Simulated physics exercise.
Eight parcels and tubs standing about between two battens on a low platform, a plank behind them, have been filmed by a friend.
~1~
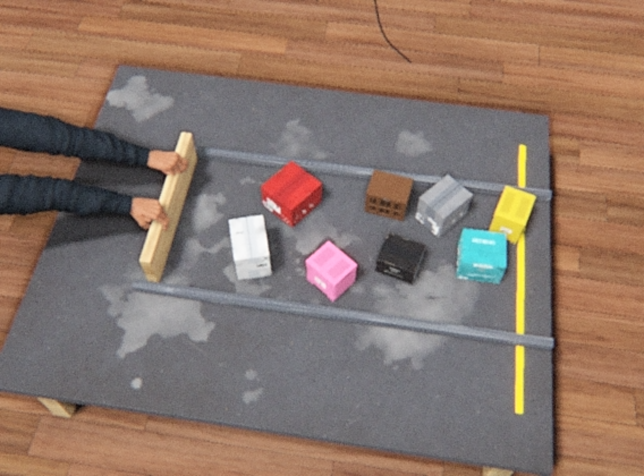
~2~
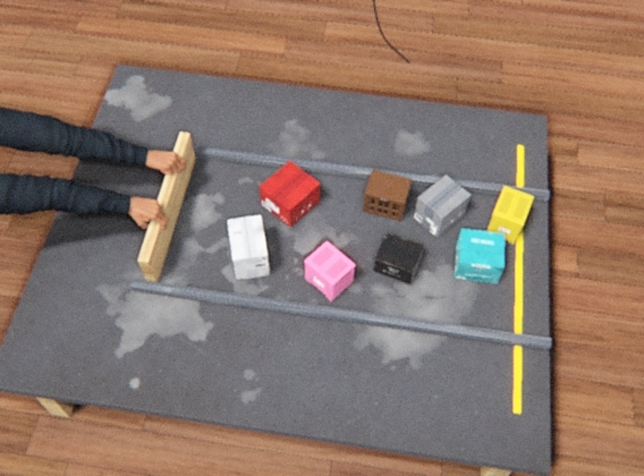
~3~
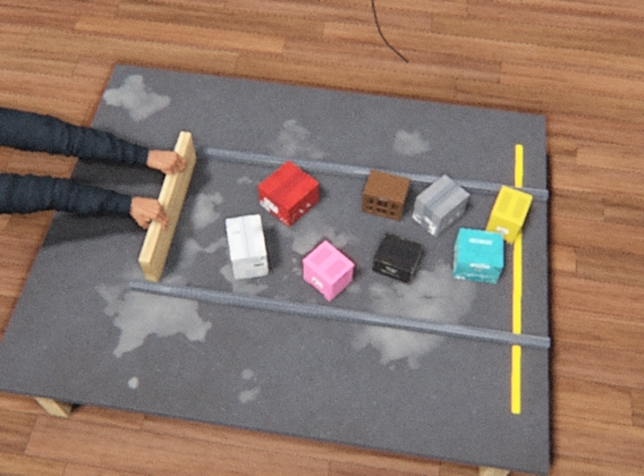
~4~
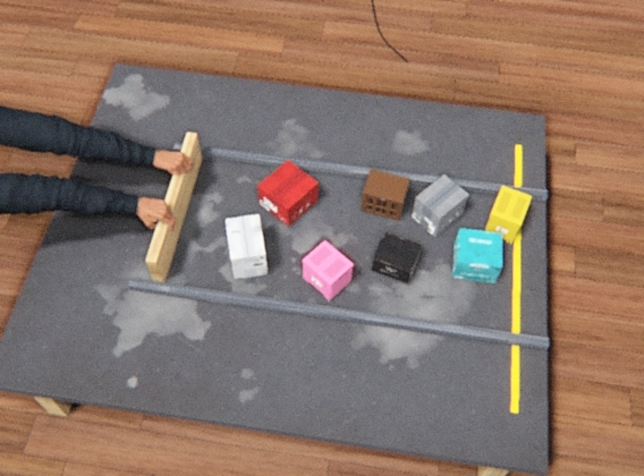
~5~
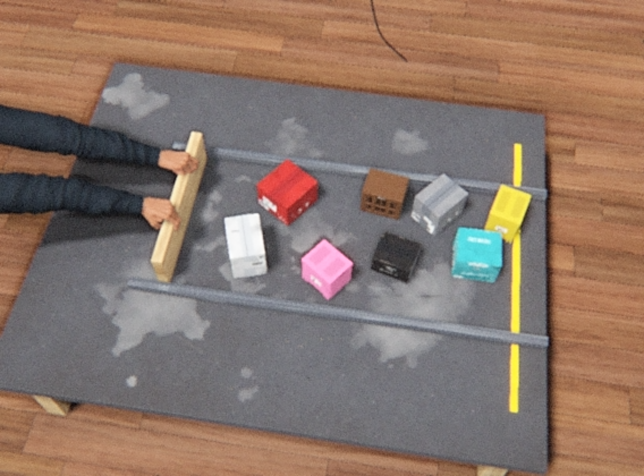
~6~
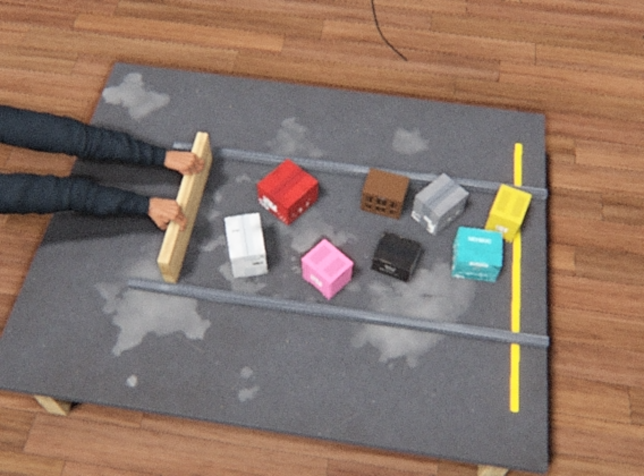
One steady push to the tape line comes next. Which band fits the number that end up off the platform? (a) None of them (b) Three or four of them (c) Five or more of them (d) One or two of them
Five or more of them.
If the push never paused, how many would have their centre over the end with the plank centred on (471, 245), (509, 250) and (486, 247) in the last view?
Respectively 3, 6 and 4.
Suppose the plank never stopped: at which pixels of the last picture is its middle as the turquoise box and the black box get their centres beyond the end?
I'd put it close to (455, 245), and close to (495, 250) for the other one.
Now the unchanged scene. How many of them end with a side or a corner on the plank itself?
2 end up touching it.
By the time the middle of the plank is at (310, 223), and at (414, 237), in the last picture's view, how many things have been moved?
Well, it's 3 at the first one and 8 at the second.
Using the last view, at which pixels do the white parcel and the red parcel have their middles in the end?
In the last picture the white parcel sits around (538, 289) and the red parcel around (542, 216).
Soon after, none off yet; yellow tote at rest near (507, 214); turquoise box at rest near (477, 254); grey parcel at rest near (439, 205).
After that, none off yet; yellow tote moving near (510, 214); turquoise box at rest near (477, 254); grey parcel displaced about its own width near (476, 209).
And then, one off so far; yellow tote off the edge near (553, 278); turquoise box displaced well along near (547, 257); grey parcel displaced well along near (559, 220).
In the end, the number that fall off is five or more; gone, pink tote, brown crate, black box, grey parcel, turquoise box and yellow tote.
